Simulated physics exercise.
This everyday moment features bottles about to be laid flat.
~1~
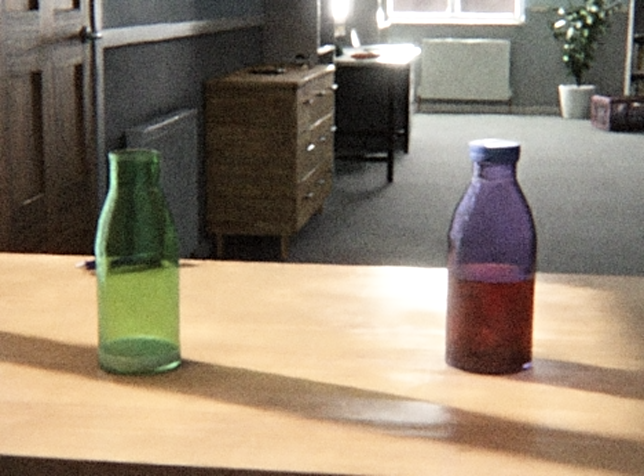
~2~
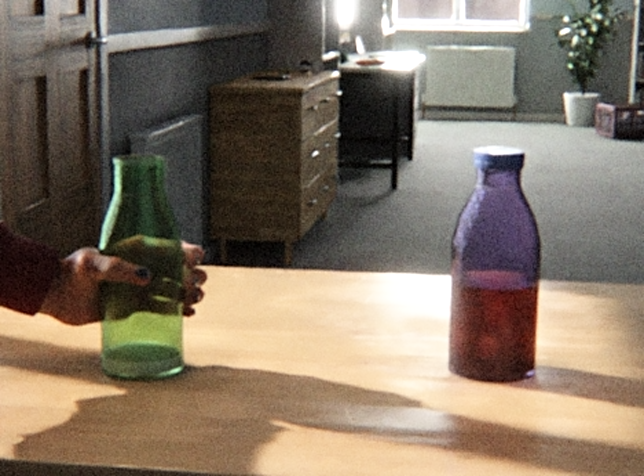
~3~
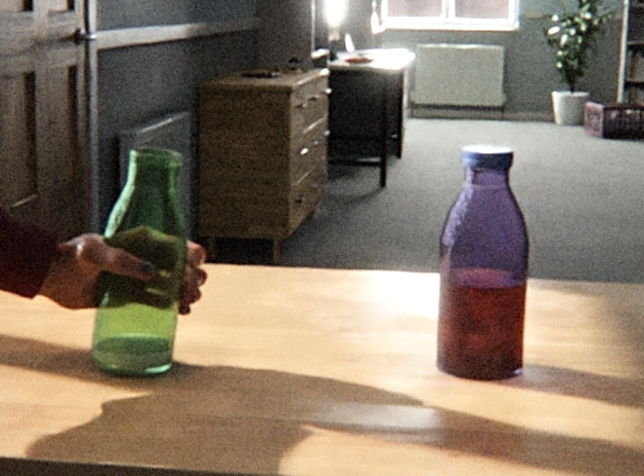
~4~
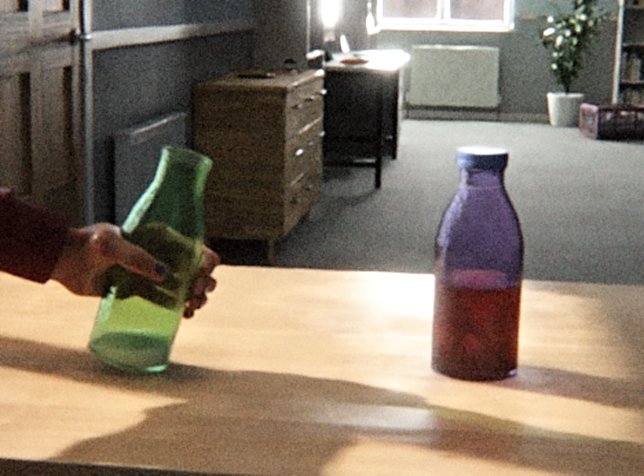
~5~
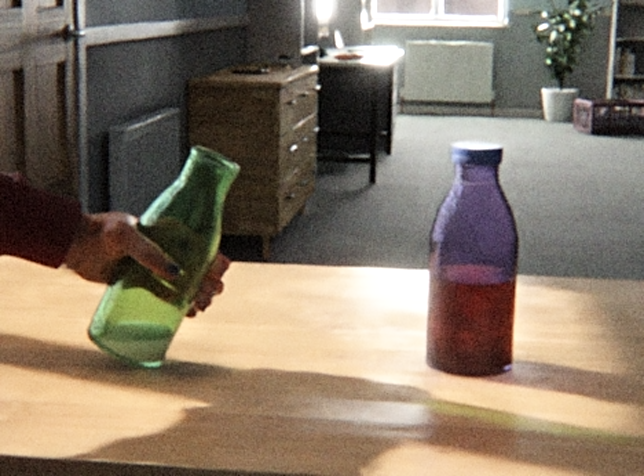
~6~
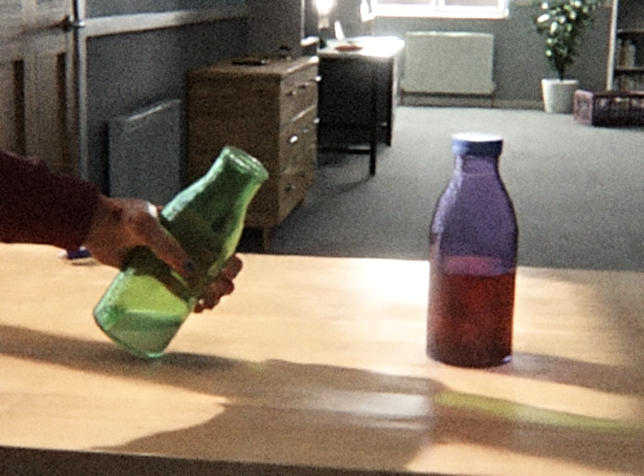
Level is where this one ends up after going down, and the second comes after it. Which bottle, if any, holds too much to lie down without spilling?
Left: Does not spill, right: Does not spill.
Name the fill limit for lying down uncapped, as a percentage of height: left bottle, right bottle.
I'd say near 14 per cent for the first and 18 per cent for the second.
Soon after, the left bottle is nearly down; left bottle, nothing comes out.
Later, the left bottle lies flat; left bottle, nothing comes out.
In the end, both lie flat; left bottle, nothing comes out; right bottle, nothing comes out.
